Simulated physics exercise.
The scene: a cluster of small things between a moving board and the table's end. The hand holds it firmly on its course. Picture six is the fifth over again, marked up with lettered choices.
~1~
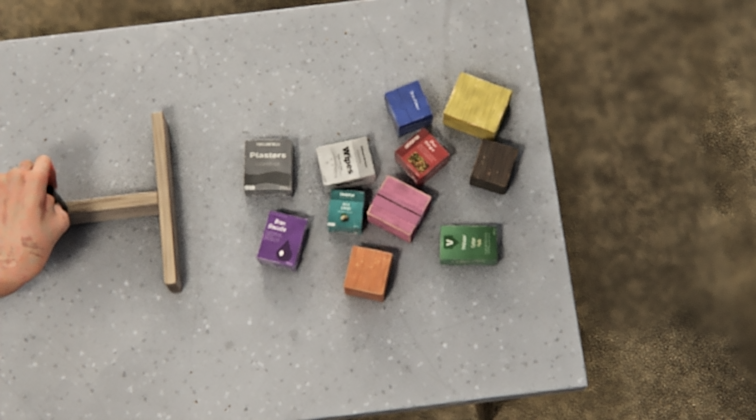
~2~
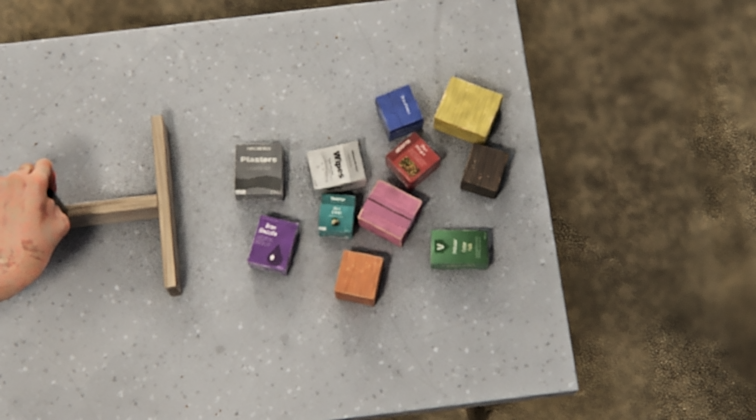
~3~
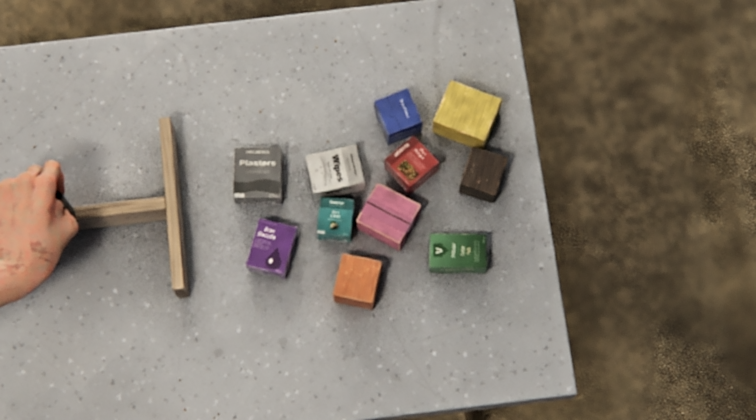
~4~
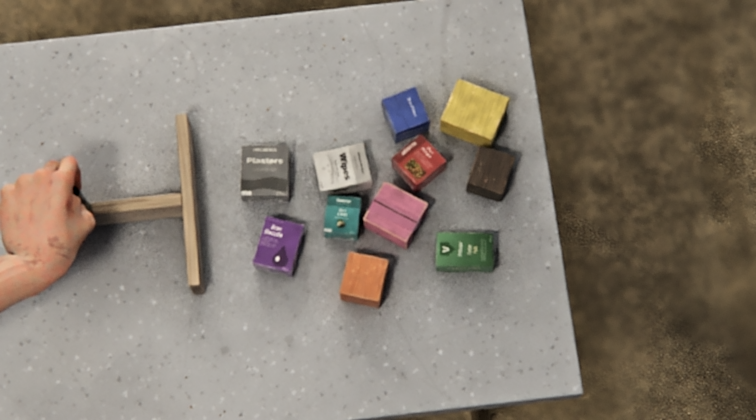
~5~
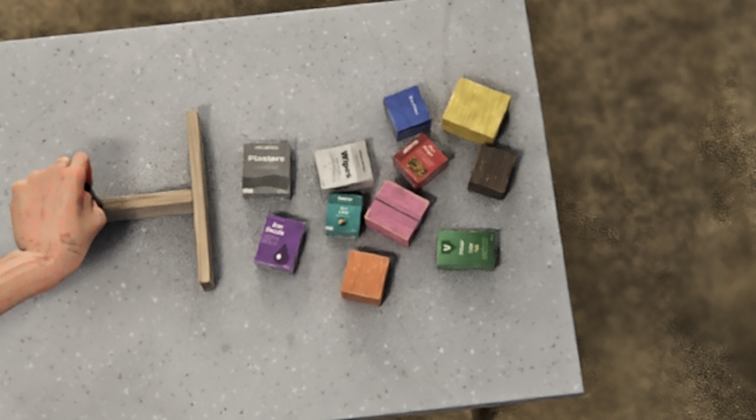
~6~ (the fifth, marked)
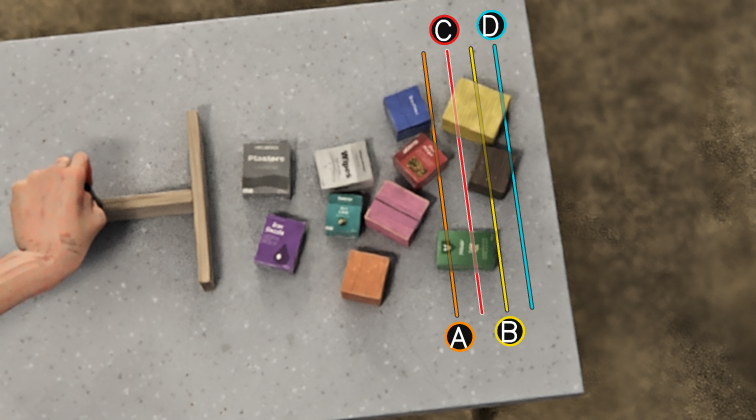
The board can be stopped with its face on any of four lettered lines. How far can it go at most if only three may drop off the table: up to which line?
No fourth one falls up to C.
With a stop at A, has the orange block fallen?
By then, no.
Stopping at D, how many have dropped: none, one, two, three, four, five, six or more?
Six or more.
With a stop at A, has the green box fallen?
No.
On the marked copy, A at (440, 181); B at (488, 176); C at (464, 178); D at (513, 173).
Following C. Soon after the start, board (293, 184); red packet (427, 162); pink box (412, 212).
Later, board (388, 174); black block (547, 188); red packet (519, 158).
In the end, board (461, 166); red packet over the edge; pink box over the edge; three fallen.
As for the rest, A is within the limit but short; B drops five; D drops six.
